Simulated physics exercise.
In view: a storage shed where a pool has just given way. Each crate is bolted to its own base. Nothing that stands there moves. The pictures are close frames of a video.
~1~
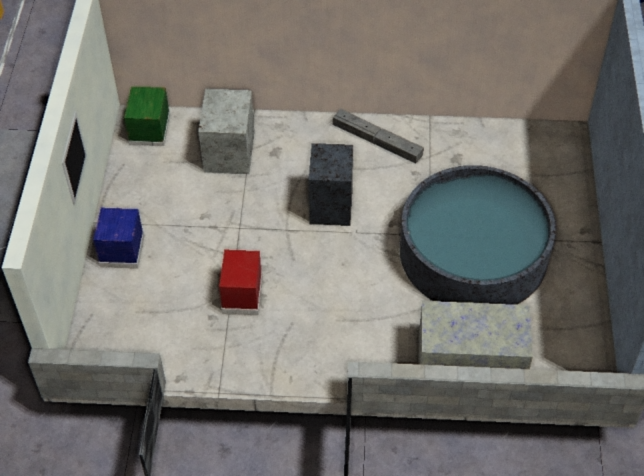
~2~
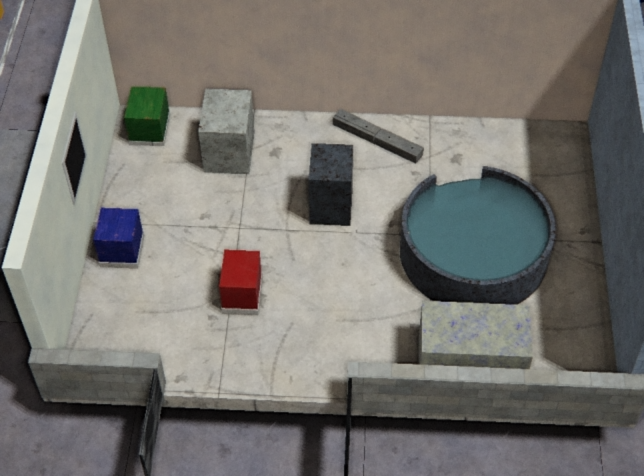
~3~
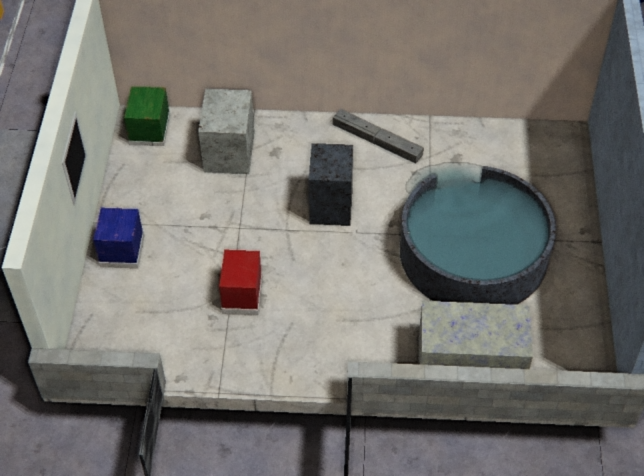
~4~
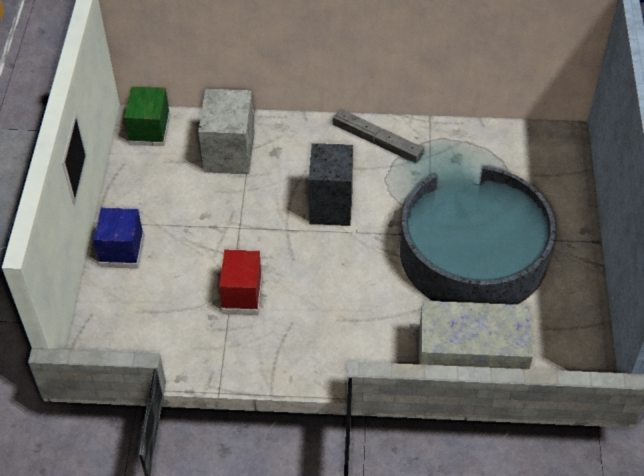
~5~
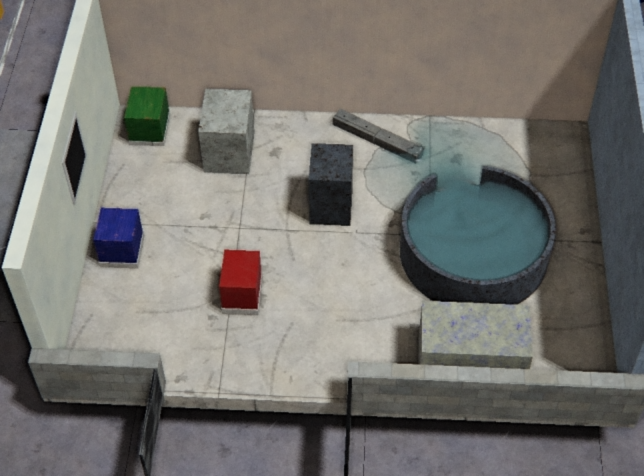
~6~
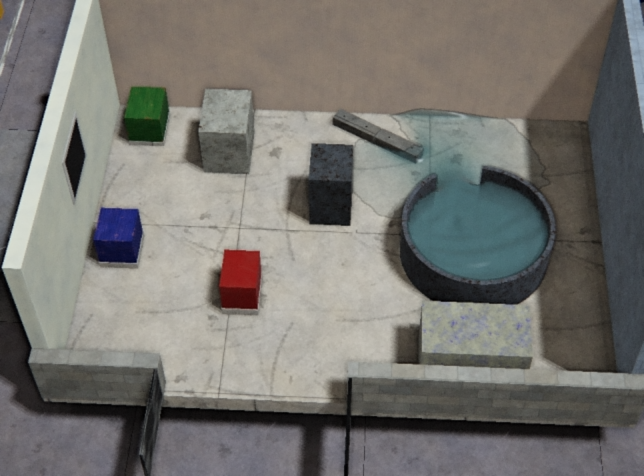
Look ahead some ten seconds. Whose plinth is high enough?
In the end: The green crate is soaked; the blue crate keeps dry; the red crate keeps dry.
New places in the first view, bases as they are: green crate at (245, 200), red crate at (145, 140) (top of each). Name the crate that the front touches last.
It is the blue-painted one.
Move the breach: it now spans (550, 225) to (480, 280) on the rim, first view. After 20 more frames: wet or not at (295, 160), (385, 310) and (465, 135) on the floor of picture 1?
One after the other: Not flooded, wet, awash.
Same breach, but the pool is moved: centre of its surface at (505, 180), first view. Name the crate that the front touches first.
I say the green-painted one.
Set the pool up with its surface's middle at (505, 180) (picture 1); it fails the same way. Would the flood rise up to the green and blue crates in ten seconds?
In short: Green crate is topped; blue crate keeps dry.
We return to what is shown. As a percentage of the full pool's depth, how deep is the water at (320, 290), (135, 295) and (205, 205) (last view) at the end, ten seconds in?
Roughly 2, 6 and 6 per cent, in turn.
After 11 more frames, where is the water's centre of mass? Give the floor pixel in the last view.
Around (453, 205).
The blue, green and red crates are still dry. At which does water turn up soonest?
I say the crate marked green.
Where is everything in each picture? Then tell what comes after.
The first frame shows still water in the pool at (478, 226).
In the second frame, water pours out on the pool's far side and has run to a hidden place.
In the third frame, the front is at (428, 170), out from the gap on the pool's far side.
In the fourth frame, water pours out on the pool's far side and has run to (439, 143).
In the fifth frame, the front is at (421, 122), out from the gap on the pool's far side.
In the sixth frame, the front is at (396, 116), out from the gap on the pool's far side.
A moment on, water covers 20 % of the floor; the green crate not reached, the blue crate not reached, the red crate not reached.
Next, water covers 25 % of the floor; the green crate not reached, the blue crate not reached, the red crate not reached.
Then, water covers 40 % of the floor; the green crate water round its plinth, the blue crate not reached, the red crate not reached.
Later, water covers 70 % of the floor; the green crate water round its plinth, the blue crate water round its plinth, the red crate water round its plinth.
In the end, water covers 90 % of the floor; the green crate was topped, the blue crate stayed above the water, the red crate stayed above the water.
